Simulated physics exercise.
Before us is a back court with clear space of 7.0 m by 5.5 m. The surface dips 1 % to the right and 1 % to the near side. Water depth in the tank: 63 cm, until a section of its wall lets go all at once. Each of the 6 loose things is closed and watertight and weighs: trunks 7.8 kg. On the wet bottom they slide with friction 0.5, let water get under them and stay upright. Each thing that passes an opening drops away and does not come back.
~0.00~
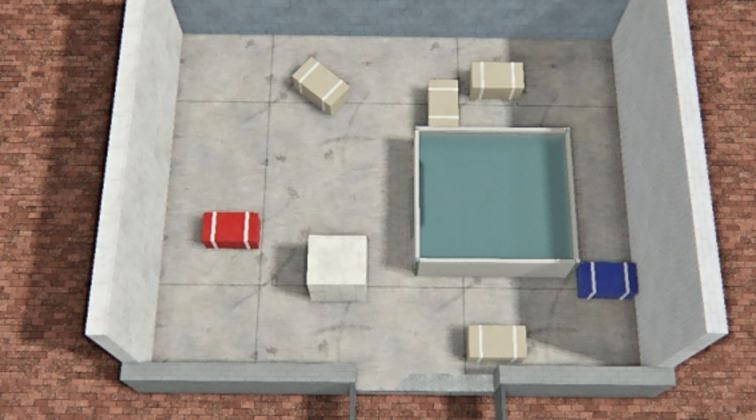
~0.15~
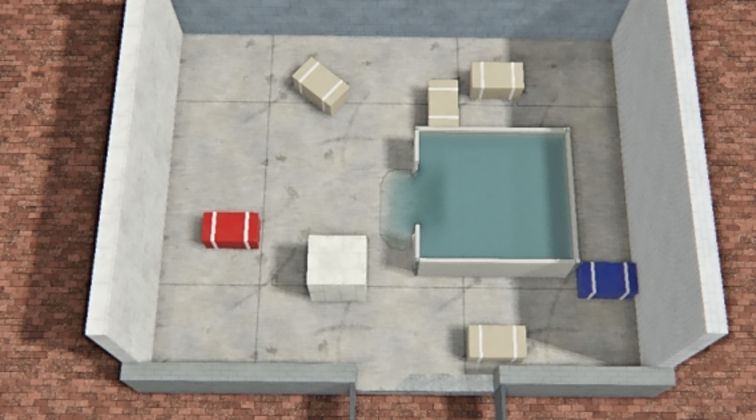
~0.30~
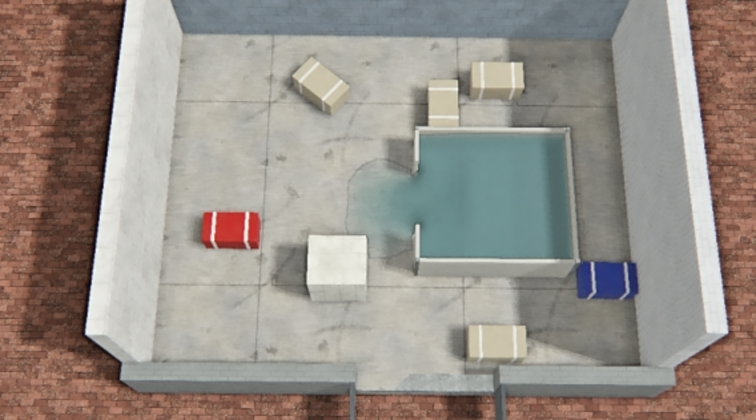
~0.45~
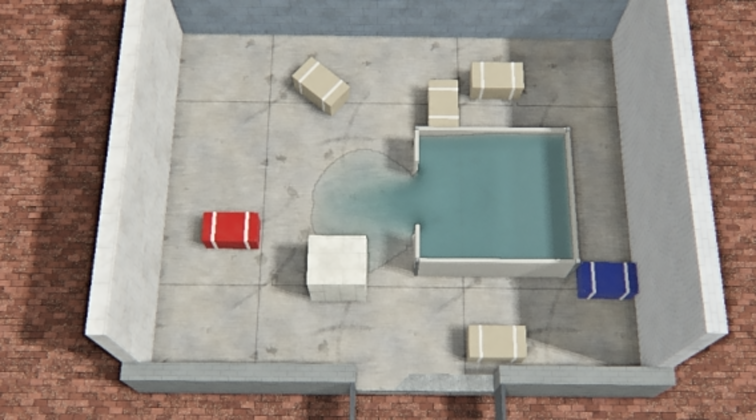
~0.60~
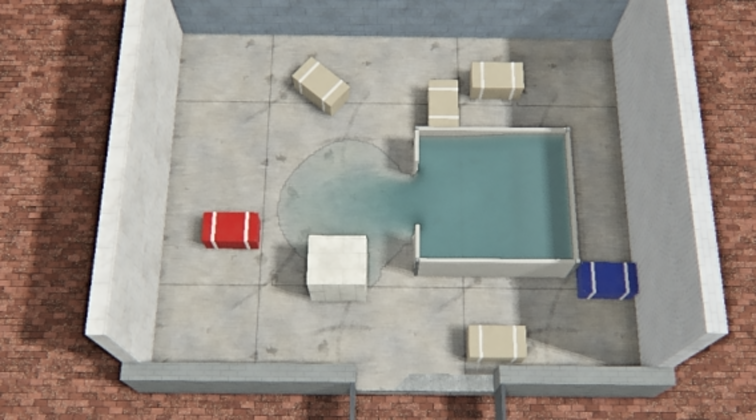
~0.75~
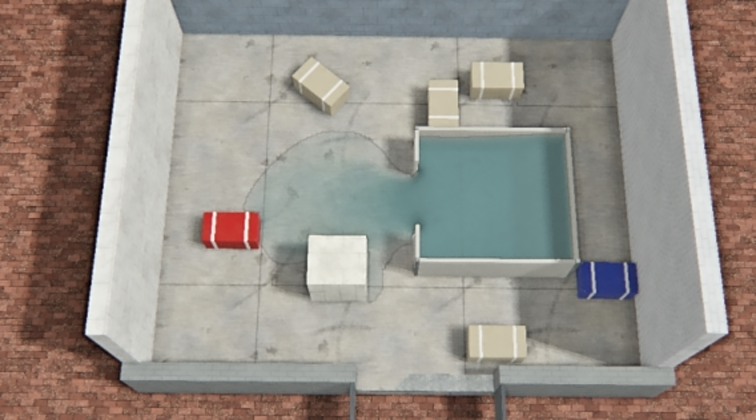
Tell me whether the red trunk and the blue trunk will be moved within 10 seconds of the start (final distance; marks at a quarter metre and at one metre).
Looks like the red trunk gets swept well away, and the blue trunk is pushed a small distance.
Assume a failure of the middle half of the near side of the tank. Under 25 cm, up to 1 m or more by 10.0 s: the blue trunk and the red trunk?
In that case the blue trunk travels far, the red trunk barely shifts.
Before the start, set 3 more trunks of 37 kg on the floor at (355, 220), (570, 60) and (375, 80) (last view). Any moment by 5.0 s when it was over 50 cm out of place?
Lab note - in order: Above threshold / below threshold / below threshold.
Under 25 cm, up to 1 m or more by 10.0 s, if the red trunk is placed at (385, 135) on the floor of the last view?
It goes a long way.
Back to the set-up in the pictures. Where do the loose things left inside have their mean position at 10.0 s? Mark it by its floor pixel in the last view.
That lands at roughly (584, 221).
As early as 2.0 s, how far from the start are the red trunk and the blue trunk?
Close to 60 and 0 centimetres by then.
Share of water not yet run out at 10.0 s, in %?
Around 94 per cent of the water is still in there.
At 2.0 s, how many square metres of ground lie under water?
Wet area: Approx. 20 m2.
After 2.0 s the red trunk is near (182, 240), 0.7 m from its start, afloat; the blue trunk is near (610, 277), 0.0 m from its start, aground; 0 of 6 are out; 1 afloat.
After 4.5 s the red trunk is near (241, 339), 1.7 m from its start, afloat; the blue trunk is near (610, 277), 0.0 m from its start, aground; 0 of 6 are out; 2 afloat.
After 7.0 s the red trunk is near (532, 326), 4.6 m from its start, afloat; the blue trunk is near (612, 276), 0.0 m from its start, aground; 0 of 6 are out; 5 afloat.
After 10.0 s the red trunk is near (562, 337), 5.0 m from its start, afloat; the blue trunk is near (592, 239), 0.6 m from its start, afloat; 0 of 6 are out; 6 afloat.
